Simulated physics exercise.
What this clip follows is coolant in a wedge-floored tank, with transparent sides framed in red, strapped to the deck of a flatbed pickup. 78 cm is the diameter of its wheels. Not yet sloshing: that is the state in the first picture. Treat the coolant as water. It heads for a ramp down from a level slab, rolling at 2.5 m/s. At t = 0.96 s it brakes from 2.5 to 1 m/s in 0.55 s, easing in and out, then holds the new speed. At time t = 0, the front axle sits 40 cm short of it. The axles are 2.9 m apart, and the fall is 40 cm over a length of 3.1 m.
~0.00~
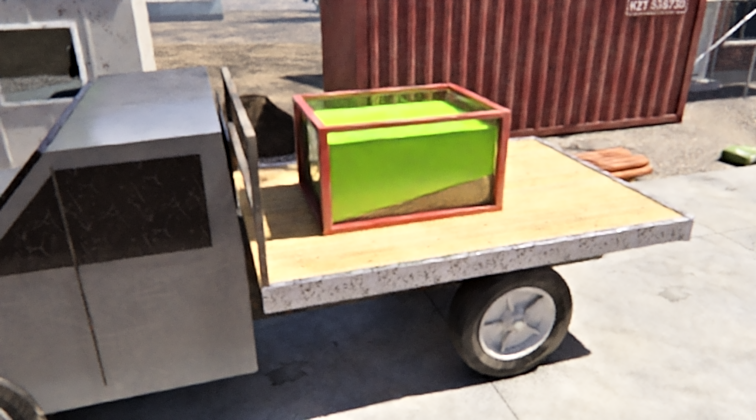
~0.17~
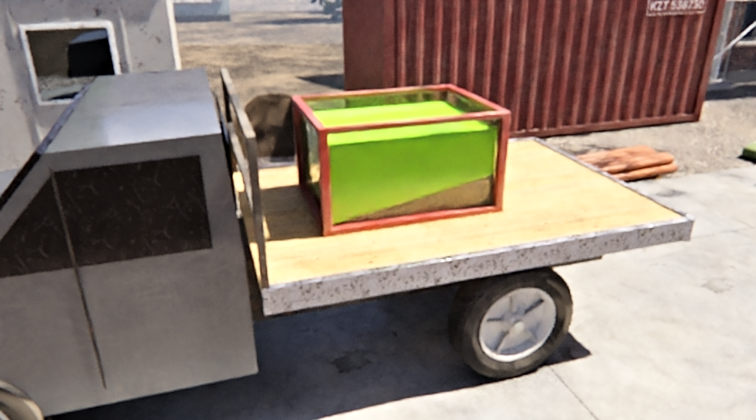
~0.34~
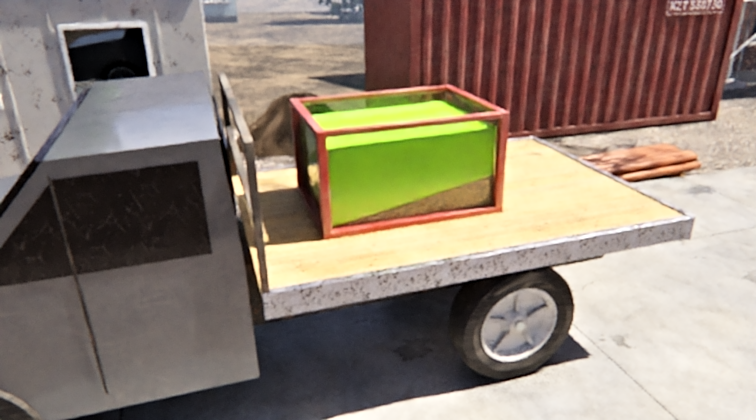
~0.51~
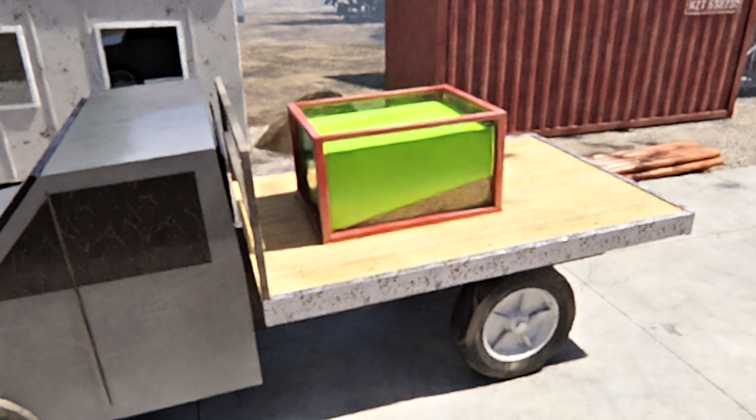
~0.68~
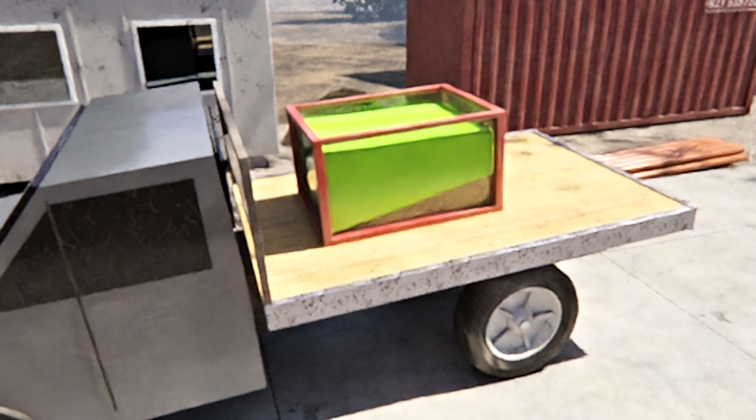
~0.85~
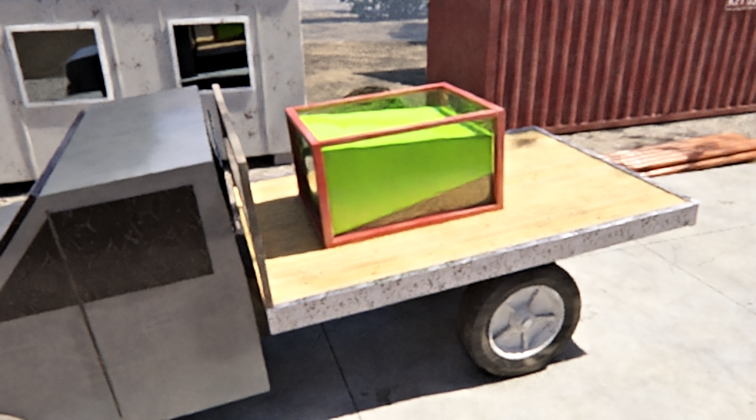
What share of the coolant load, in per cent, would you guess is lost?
I would say close to 17 per cent.
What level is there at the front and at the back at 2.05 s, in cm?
Close to 44 cm at the front end and 50 cm at the back end.
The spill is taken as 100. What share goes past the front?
I'd estimate some 100 percent of what spills.
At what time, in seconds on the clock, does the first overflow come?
Near 1.5 s.
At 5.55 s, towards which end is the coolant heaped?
Forward end.
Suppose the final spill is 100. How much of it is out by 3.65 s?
Roughly 100 per cent by then.
By 2.05 s the surface is 45 cm up at the front and 51 cm at the back; 16 per cent is out, over the front.
By 3.65 s the surface is 36 cm up at the front and 59 cm at the back; 17 per cent is out, over the front.
By 5.55 s the surface is 51 cm up at the front and 38 cm at the back; 17 per cent is out, over the front.
By 7.99 s 17 per cent is out, over the front, 56 of 319 litres.
